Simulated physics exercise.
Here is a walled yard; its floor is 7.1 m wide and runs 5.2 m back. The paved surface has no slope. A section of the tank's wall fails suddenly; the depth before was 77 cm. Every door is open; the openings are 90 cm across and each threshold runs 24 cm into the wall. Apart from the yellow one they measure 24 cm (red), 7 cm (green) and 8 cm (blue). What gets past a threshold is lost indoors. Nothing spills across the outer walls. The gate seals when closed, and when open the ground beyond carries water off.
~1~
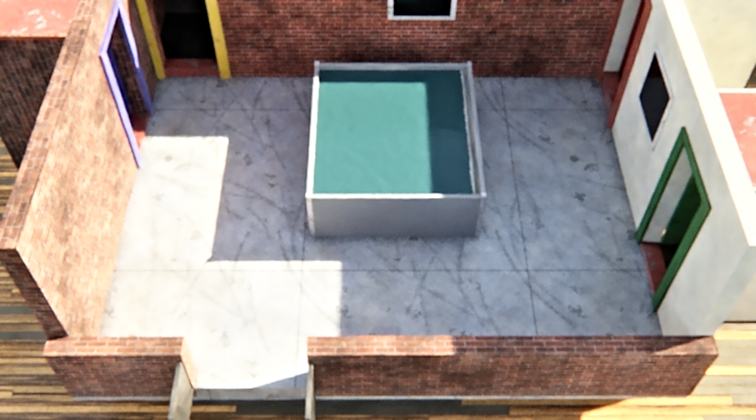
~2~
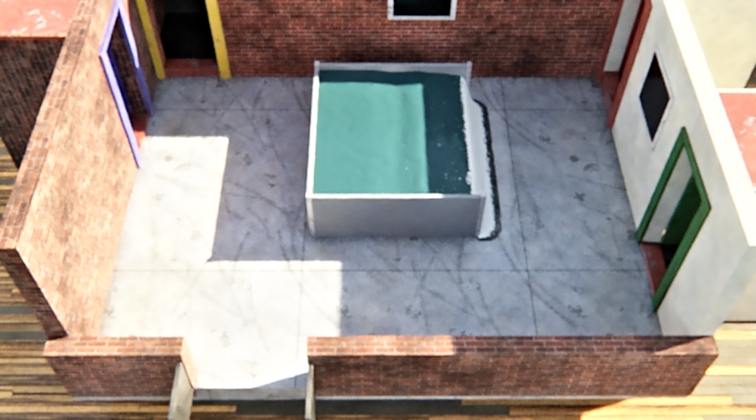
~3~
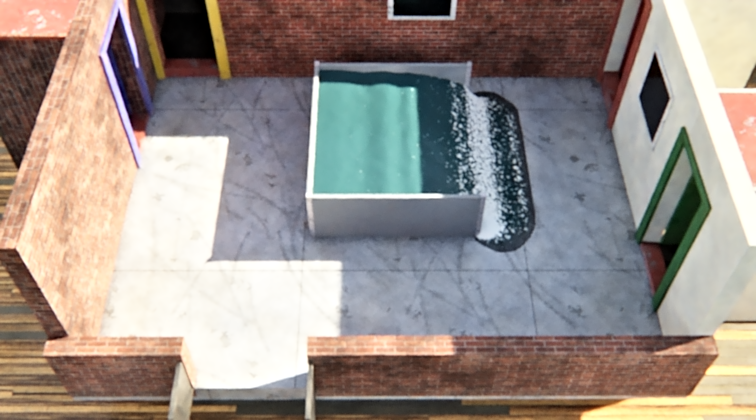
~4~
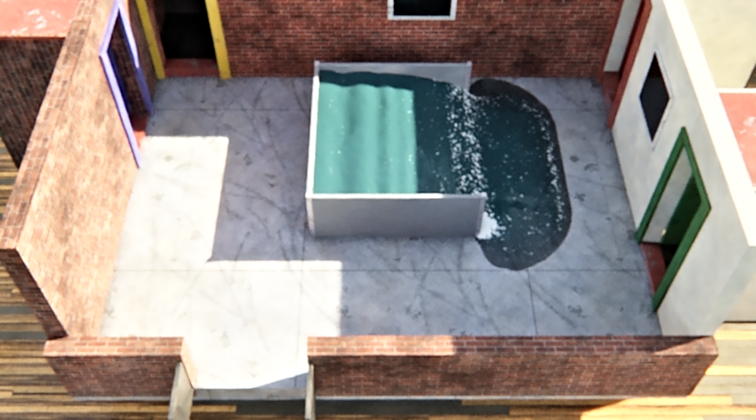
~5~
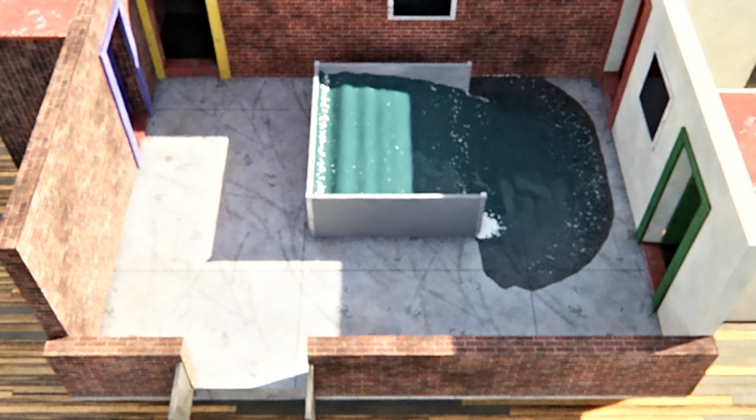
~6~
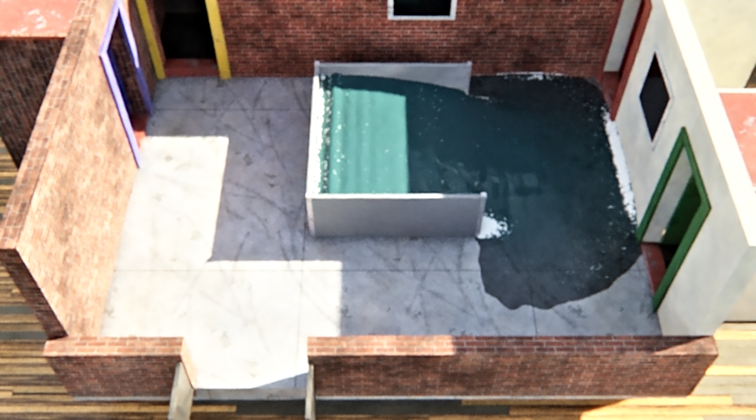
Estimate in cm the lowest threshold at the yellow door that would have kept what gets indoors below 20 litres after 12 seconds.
Close to 11.5 cm is just enough.
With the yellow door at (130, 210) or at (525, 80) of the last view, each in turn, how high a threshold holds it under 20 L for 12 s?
Roughly 13.5 and 28 cm.
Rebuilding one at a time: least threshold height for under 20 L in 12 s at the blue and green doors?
About 10.0 cm at blue and 25 cm at green.
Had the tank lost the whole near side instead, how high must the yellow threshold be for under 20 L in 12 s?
Some 13.5 cm.
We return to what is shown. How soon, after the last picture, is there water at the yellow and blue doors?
Yellow 3.2 s, blue 3.8 s.
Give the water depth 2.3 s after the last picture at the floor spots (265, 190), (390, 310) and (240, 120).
In that order: 0, 1 and 0 cm.
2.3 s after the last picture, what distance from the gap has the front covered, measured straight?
About 4.0 m.
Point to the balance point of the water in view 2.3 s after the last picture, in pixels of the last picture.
At about (515, 184).
Then, 0.7 s after the last picture water covers 30 % of the floor, deepest (53 cm) near (619, 178); it has not reached the yellow door.
Then, 2.3 s after the last picture water covers 45 % of the floor, deepest (42 cm) near (666, 369); it has not reached the yellow door.
Then, 11.3 s after the last picture water covers 100 % of the floor, deepest (18 cm) near (418, 99); 12 cm at the yellow door, 2 litres in over its 18 cm threshold.
At the yellow door as built, the water peaked near 13 cm, 10.9 s after the last picture.
With a threshold of 10 cm, 29 litres would have come in within the 12 s; with 13.5 cm, 10 litres. So under 20 litres takes about 11.5 cm.
